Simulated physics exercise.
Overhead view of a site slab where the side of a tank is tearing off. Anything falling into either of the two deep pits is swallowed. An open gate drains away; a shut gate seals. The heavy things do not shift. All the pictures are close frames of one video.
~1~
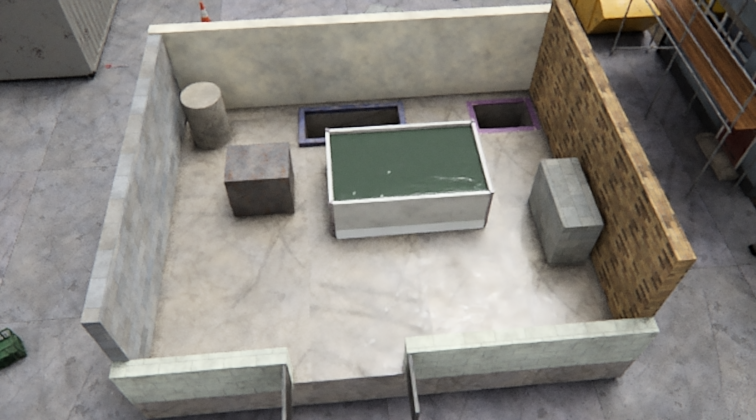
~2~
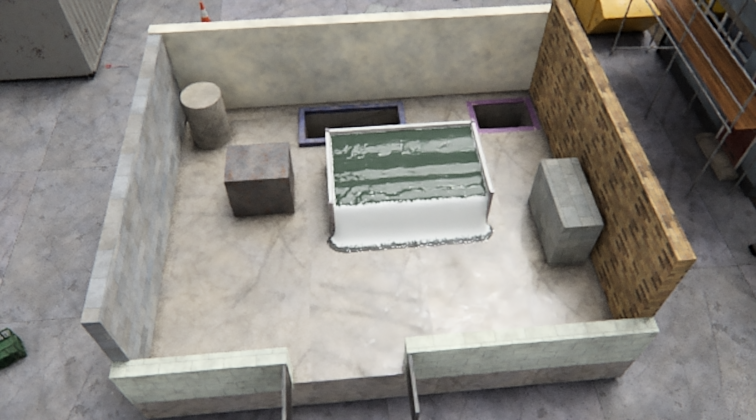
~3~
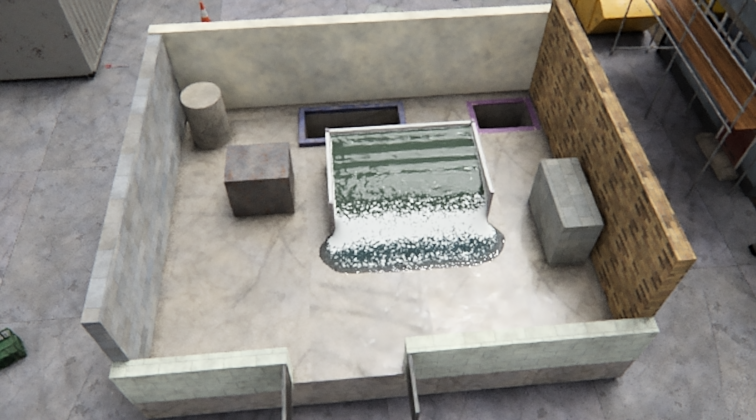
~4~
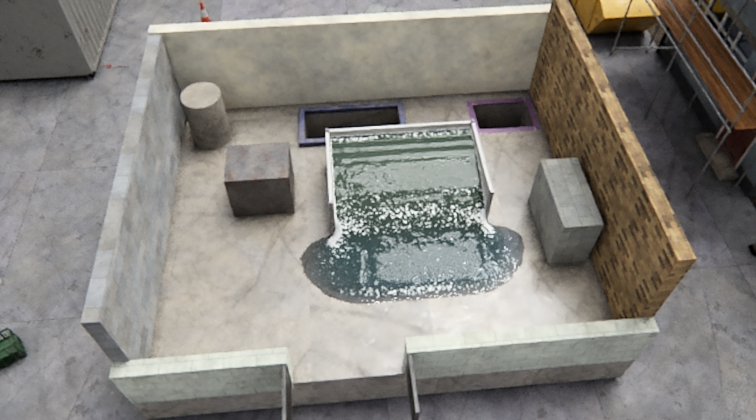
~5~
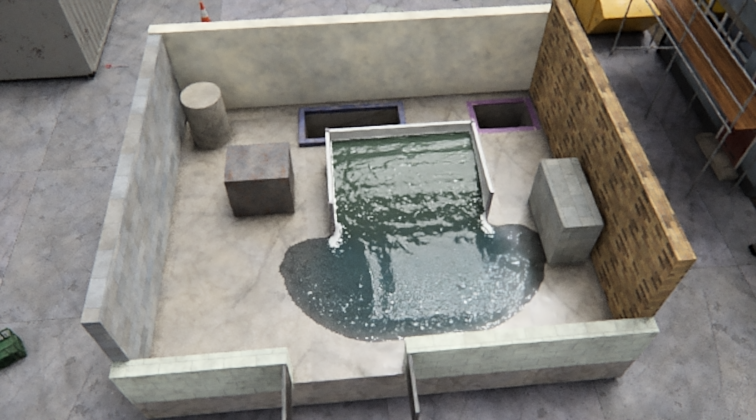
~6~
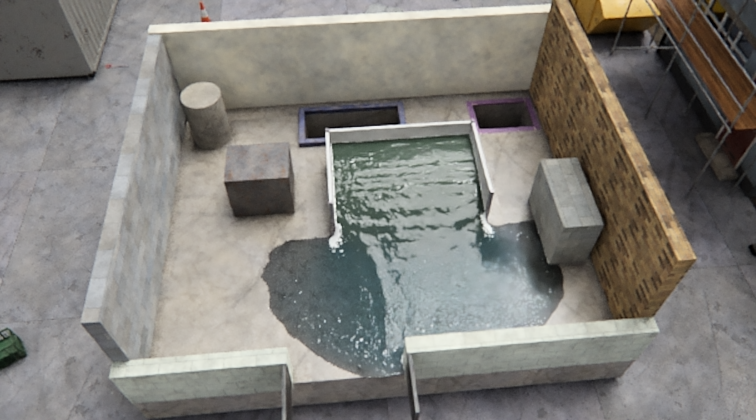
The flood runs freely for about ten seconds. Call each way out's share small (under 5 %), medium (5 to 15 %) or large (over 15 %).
Small, medium or large: The gate gets a large share; the purple pit gets a medium share; the blue pit gets a small share.
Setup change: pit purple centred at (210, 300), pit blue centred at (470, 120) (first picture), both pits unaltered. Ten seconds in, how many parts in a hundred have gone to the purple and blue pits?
For purple, 20 in a hundred; for blue, 0 in a hundred.
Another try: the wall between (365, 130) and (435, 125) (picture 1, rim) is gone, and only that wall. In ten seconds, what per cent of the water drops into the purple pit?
In percent, purple takes 25.
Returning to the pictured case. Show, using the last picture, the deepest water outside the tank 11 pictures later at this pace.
About (613, 340).
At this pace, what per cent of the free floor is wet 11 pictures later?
Roughly 45 percent, I reckon.
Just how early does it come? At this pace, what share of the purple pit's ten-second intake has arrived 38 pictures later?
About 55 per cent.
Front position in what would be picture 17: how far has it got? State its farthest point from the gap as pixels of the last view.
My guess would be about (147, 381).
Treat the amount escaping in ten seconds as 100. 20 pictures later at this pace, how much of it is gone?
Roughly 60 %.
A moment on, water covers 40 % of the floor; the gate 6 %, the purple pit 0 %, the blue pit 0 %.
Next, water covers 45 % of the floor; the gate 16 %, the purple pit 0 %, the blue pit 0 %.
Then, water covers 55 % of the floor; the gate 25 %, the purple pit 0 %, the blue pit 0 %.
Later, water covers 80 % of the floor; the gate 31 %, the purple pit 4 %, the blue pit 0 %.
In the end, water covers 90 % of the floor; the gate 35 %, the purple pit 7 %, the blue pit 0 %.
